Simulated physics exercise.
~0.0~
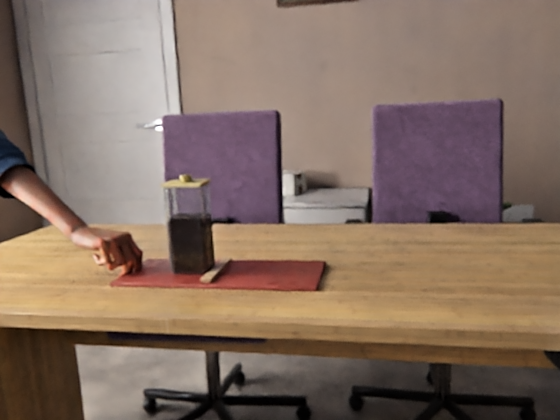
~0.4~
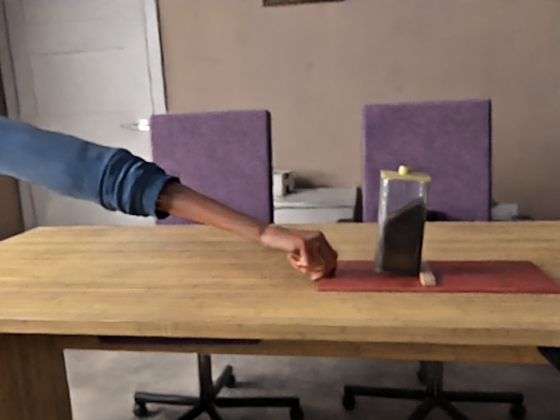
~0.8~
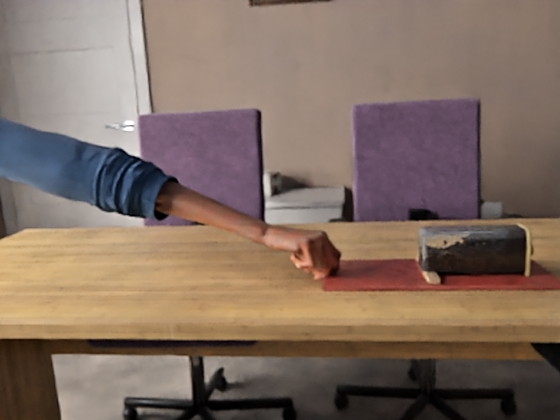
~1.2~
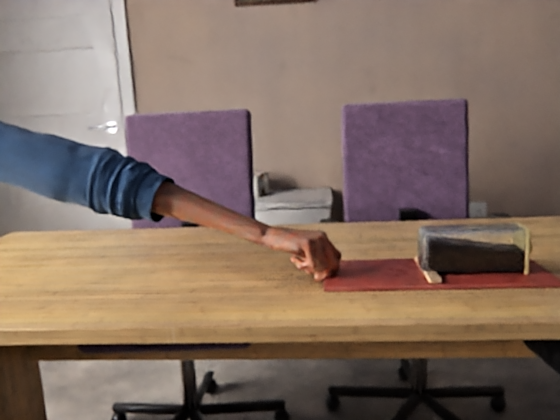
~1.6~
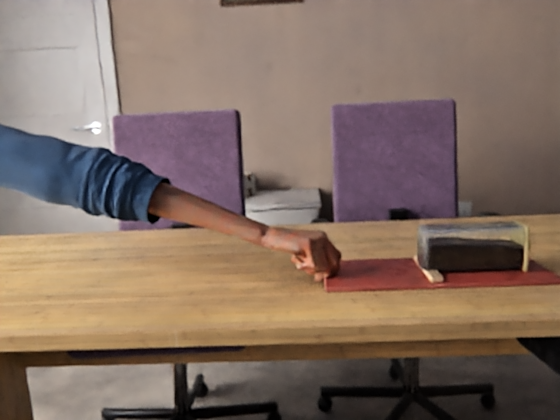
A hand slides a red board right across a table, and the dark canister topples onto its side.
